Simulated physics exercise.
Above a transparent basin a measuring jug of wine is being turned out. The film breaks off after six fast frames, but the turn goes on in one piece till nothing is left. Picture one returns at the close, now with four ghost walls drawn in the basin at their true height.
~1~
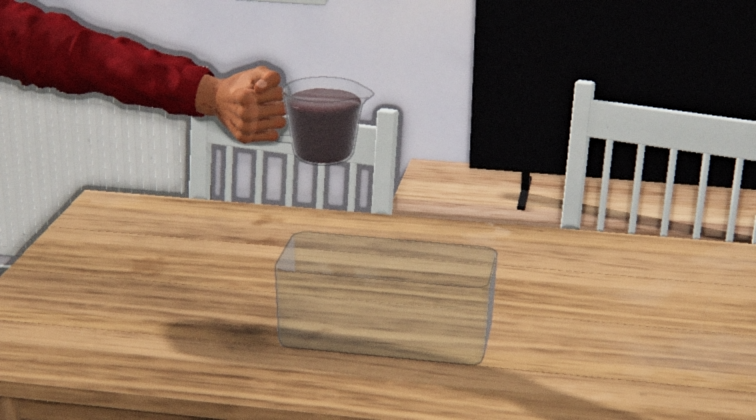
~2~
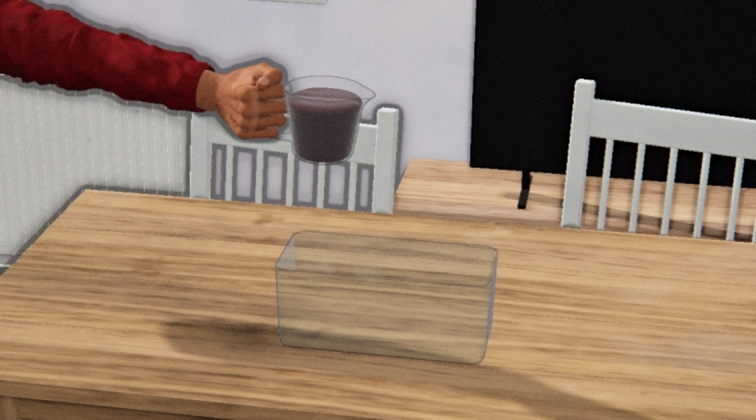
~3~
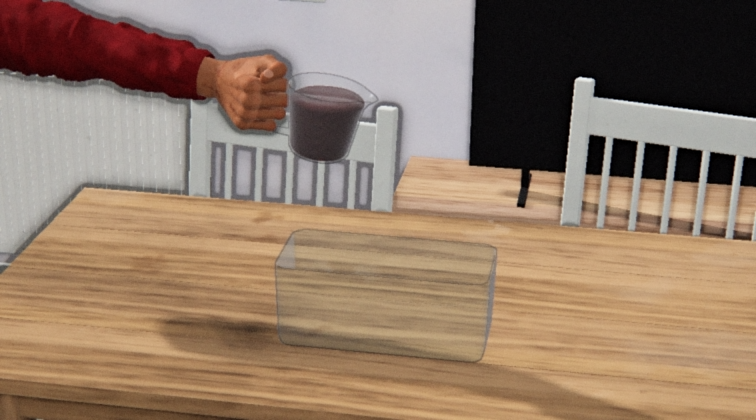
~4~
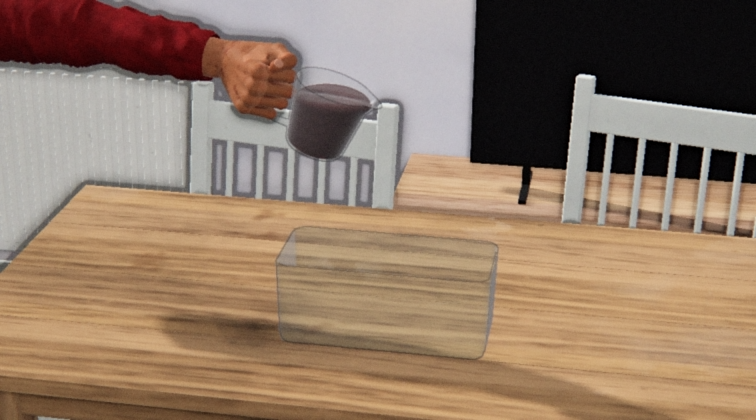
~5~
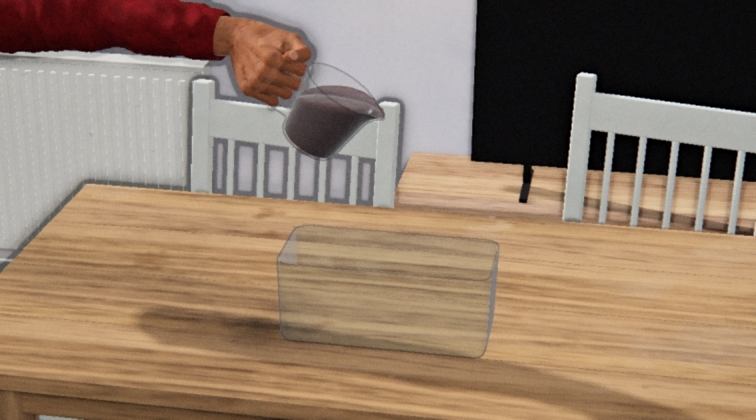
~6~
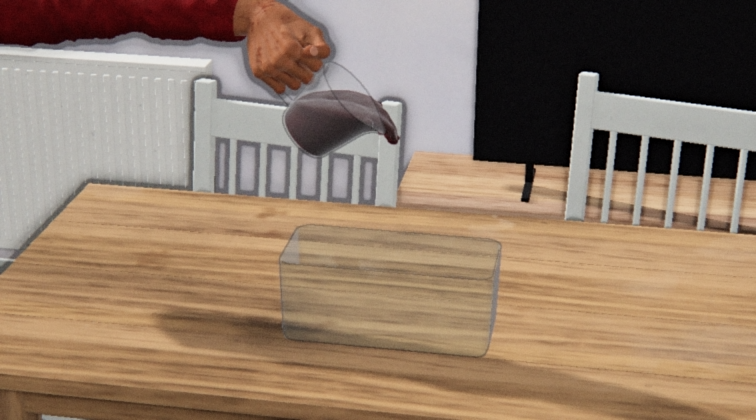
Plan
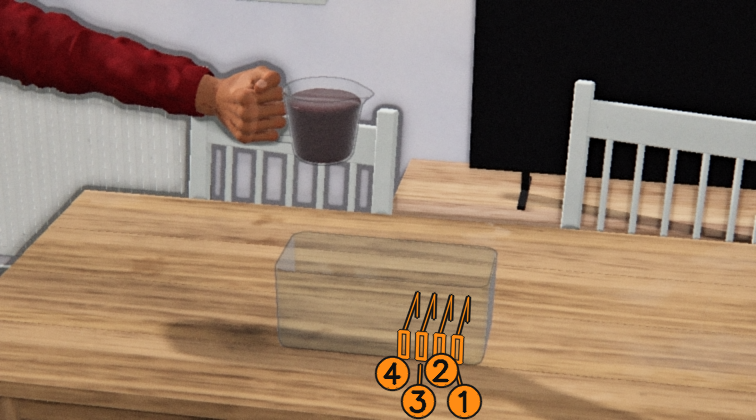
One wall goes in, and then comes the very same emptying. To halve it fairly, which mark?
4 works best here.
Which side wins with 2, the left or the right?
More ends on the left.
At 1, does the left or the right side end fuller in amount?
More ends on the left.
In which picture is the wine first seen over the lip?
In picture 5.
In orange, 1 at (455, 368); 2 at (438, 366); 3 at (420, 364); 4 at (402, 363).
If 1 is chosen, about 87 % ends left of the wall and 9 % right of it; 4 % is lost outside.
If 2 is chosen, about 86 % ends left of the wall and 7 % right of it; 7 % is lost outside.
If 3 is chosen, about 76 % ends left of the wall and 18 % right of it; 6 % is lost outside.
If 4 is chosen, about 53 % ends left of the wall and 43 % right of it; 4 % is lost outside.
